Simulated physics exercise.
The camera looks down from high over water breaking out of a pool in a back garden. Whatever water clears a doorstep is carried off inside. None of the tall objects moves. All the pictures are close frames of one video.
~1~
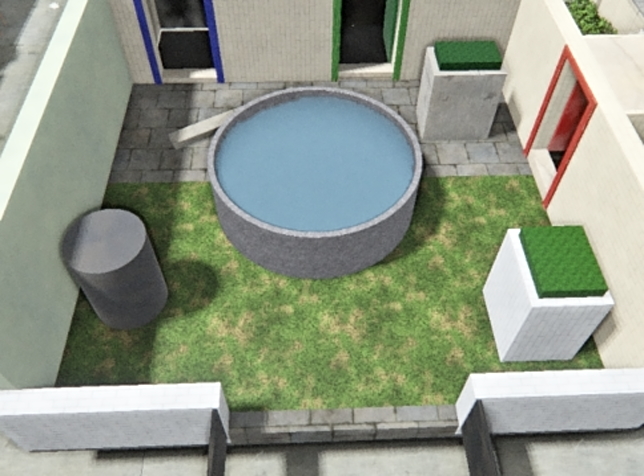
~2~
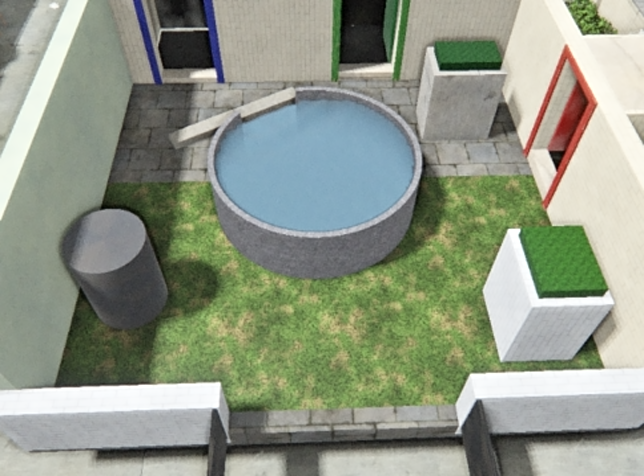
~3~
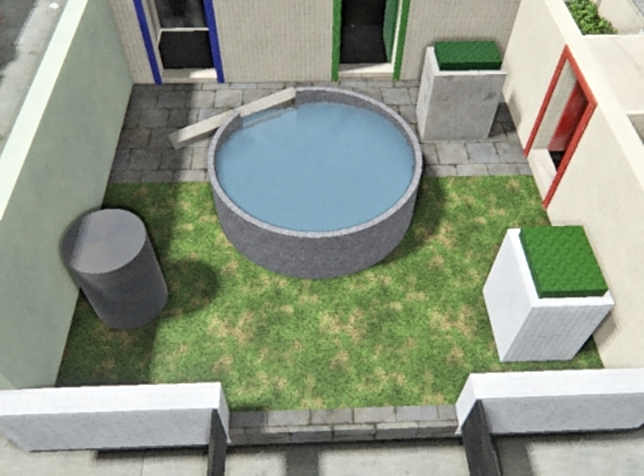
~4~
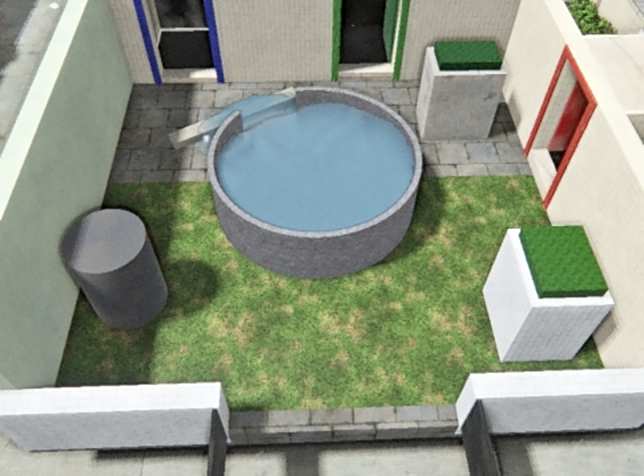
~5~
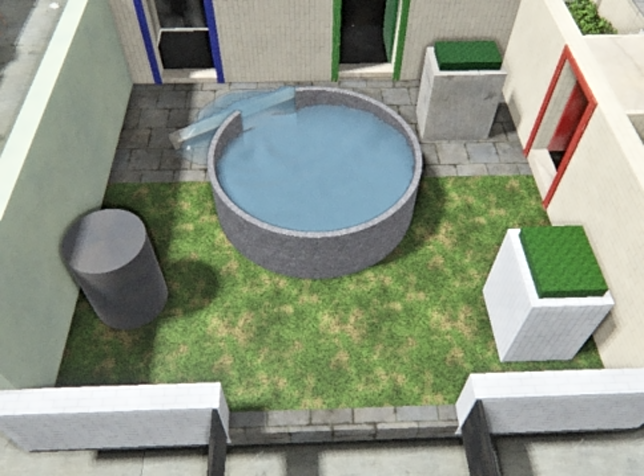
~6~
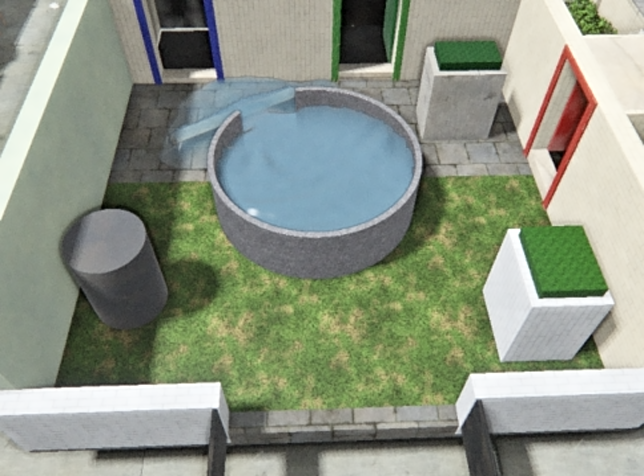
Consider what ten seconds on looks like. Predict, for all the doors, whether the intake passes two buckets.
My prediction: I expect the red door to stop at two buckets or less; I expect the blue door to go past two buckets; I expect the green door to stop at two buckets or less.
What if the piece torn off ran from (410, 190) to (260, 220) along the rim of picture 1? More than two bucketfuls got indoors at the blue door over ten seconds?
Note: Blue door misses the line.
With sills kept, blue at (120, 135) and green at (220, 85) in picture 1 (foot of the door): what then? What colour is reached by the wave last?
Answer: The red-painted one.
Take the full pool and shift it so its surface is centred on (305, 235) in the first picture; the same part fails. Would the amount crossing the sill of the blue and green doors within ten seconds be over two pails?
As I see it, the blue door door tops that amount while the green door door remains beneath it.
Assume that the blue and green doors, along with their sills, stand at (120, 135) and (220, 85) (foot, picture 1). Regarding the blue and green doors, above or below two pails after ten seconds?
Result - the blue one exceeds the limit while the green one exceeds the limit.
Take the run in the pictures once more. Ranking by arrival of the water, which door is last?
The red one.
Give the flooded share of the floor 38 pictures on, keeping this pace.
My best guess is some 90 %.
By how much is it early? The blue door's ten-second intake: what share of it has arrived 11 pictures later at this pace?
25 %.
A moment on, water covers 25 % of the floor; the red door not reached, the blue door over two buckets in, the green door wet at the sill, nothing in.
Next, water covers 40 % of the floor; the red door not reached, the blue door over two buckets in, the green door wet at the sill, nothing in.
Then, water covers 55 % of the floor; the red door wet at the sill, nothing in, the blue door far over two buckets in, the green door wet at the sill, nothing in.
Later, water covers 90 % of the floor; the red door wet at the sill, nothing in, the blue door far over two buckets in, the green door wet at the sill, nothing in.
In the end, water covers 95 % of the floor; the red door wet at the sill, nothing in, the blue door far over two buckets in, the green door wet at the sill, nothing in.
